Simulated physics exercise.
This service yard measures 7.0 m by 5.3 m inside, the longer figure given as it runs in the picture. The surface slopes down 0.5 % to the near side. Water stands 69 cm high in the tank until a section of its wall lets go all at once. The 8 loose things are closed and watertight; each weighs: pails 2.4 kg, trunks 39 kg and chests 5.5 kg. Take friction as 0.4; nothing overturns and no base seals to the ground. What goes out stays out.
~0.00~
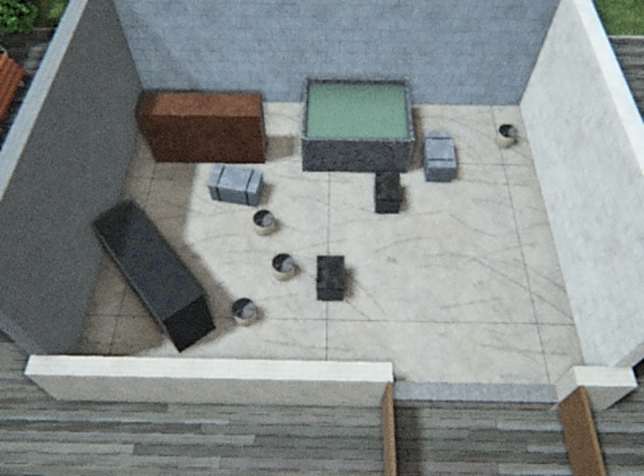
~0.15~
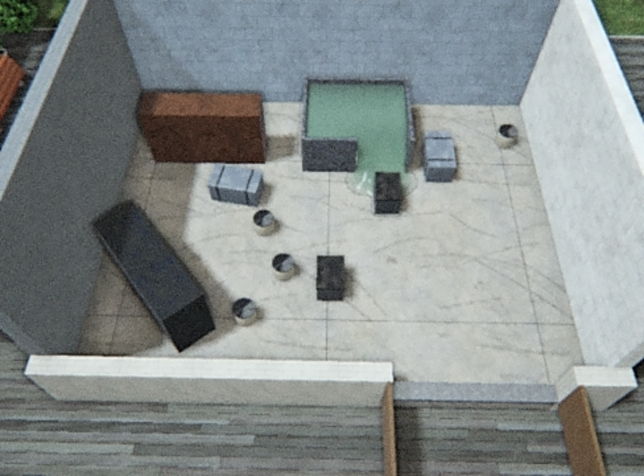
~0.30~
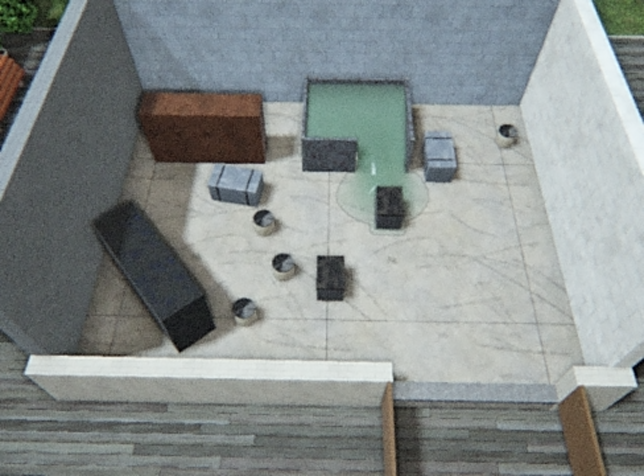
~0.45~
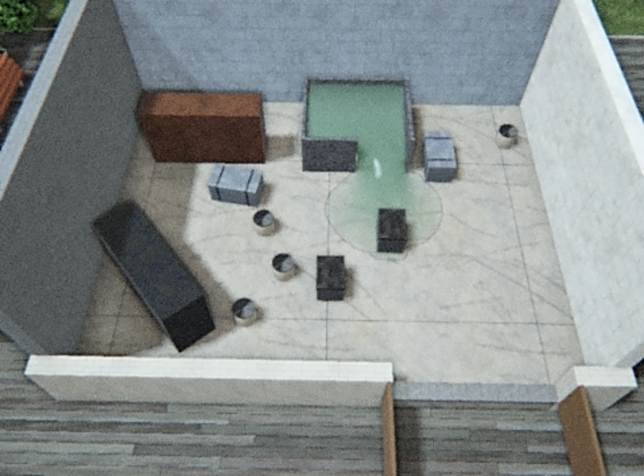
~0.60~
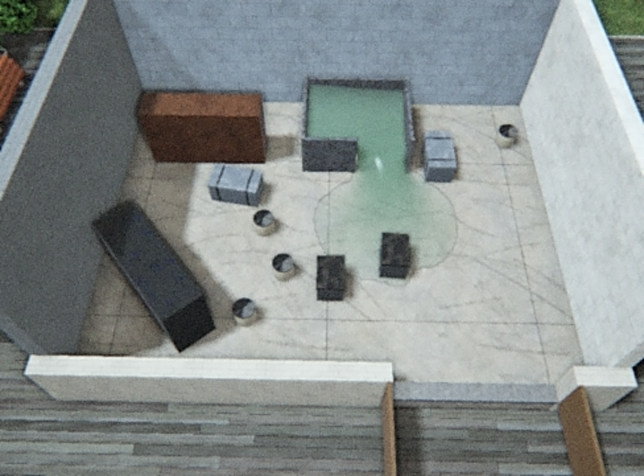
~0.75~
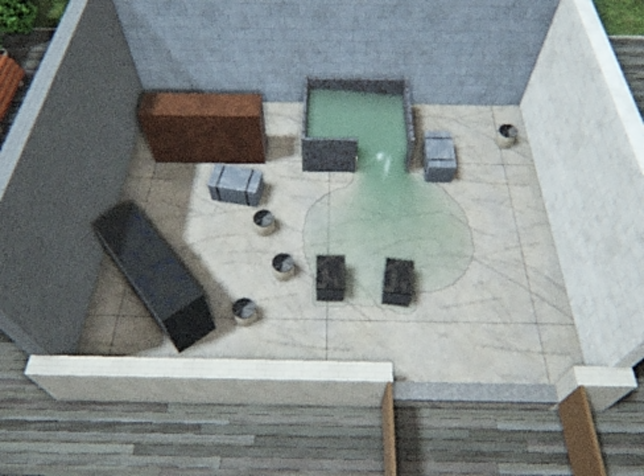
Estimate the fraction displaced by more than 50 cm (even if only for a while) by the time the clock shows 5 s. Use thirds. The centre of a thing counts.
It is between one and two thirds.
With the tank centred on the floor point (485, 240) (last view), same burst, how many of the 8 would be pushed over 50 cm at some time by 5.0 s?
Then 0.
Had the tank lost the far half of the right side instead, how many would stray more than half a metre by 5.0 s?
In that case 1 of them.
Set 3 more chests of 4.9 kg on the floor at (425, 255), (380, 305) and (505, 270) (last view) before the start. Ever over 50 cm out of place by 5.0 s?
In that order: More, more, past it.
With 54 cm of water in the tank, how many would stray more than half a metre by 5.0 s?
In that case 4 of them.
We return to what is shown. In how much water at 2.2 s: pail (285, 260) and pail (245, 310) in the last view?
About 3 and 3 cm.
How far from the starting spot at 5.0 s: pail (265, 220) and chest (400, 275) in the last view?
In that order: 0 cm, gone out.
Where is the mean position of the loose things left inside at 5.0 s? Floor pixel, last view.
Near (292, 218).
After 1.1 s 1 of 8 are over 50 cm from their spots; 0 afloat.
After 2.2 s 3 of 8 are over 50 cm from their spots; 1 afloat.
After 3.5 s 4 of 8 are over 50 cm from their spots; 2 afloat.
After 5.0 s 4 of 8 are over 50 cm from their spots, and 4 have been at some point; 2 afloat.
